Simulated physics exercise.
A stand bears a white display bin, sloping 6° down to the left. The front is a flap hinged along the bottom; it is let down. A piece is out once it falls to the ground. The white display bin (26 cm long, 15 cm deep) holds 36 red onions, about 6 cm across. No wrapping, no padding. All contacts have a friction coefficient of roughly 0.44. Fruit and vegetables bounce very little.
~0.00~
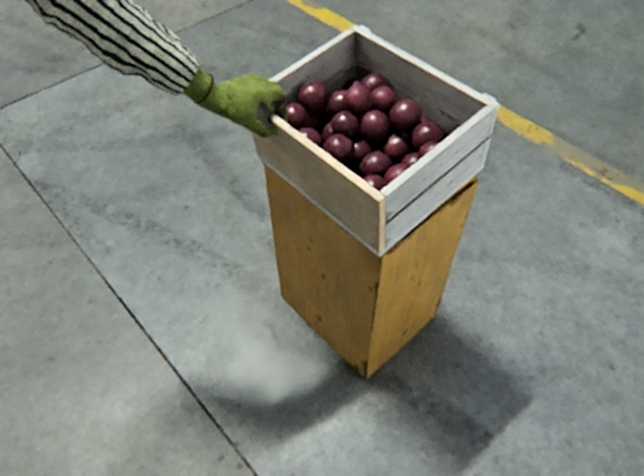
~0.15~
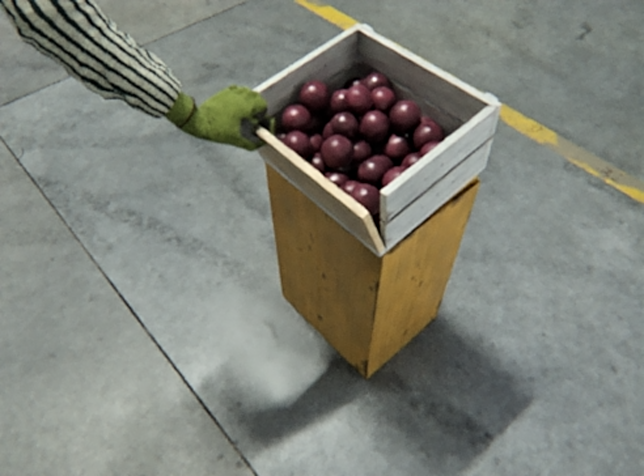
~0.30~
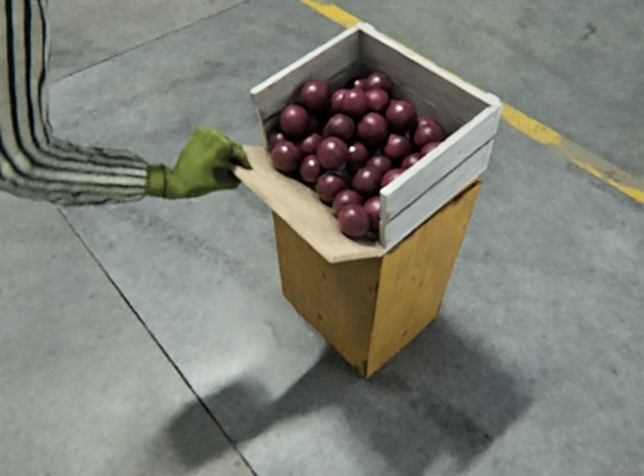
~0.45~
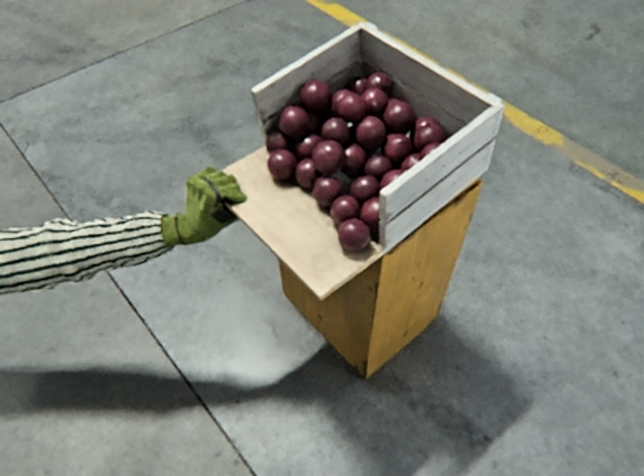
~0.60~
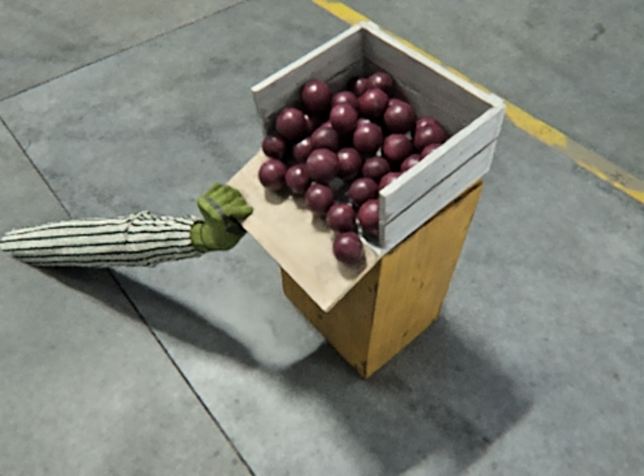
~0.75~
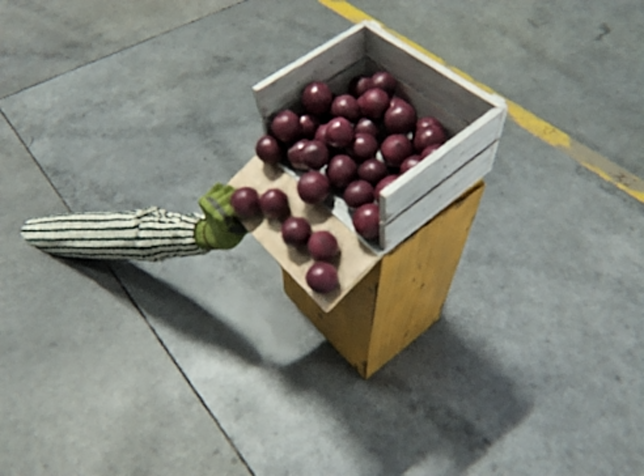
On a grey concrete floor crossed by a yellow line, a white bin of round, dark red onions sits on a wooden stand. A green-gloved hand in a striped sleeve swings the bin's front flap outward and down, and the onions shift forward, several rolling onto the lowered flap.
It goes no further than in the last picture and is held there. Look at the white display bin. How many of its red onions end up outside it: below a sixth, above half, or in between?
It sheds over half of them.
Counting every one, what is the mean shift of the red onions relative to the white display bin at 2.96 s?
Some 86 cm leftwards.
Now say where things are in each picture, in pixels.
In the first picture (we follow the rim corner now nearest the camera), white display bin at (383, 194); flap open 0°; nothing has dropped clear.
The second picture shows white display bin at (383, 194); flap open 15°.
The third picture shows white display bin at (383, 194); flap open 48°.
The fourth picture shows white display bin at (383, 194); flap open 84°.
The fifth picture shows white display bin at (382, 195); flap open 106°.
The sixth picture shows white display bin at (383, 195); flap open 108°; nothing has dropped clear.
After 1.10 s, 5 of 36 out of the white display bin.
After 1.55 s, 15 of 36 out of the white display bin.
After 2.16 s, 25 of 36 out of the white display bin.
When it is over (at 2.96 s), 36 of 36 out of the white display bin. Asked share, 36 of 36, 100 per cent.
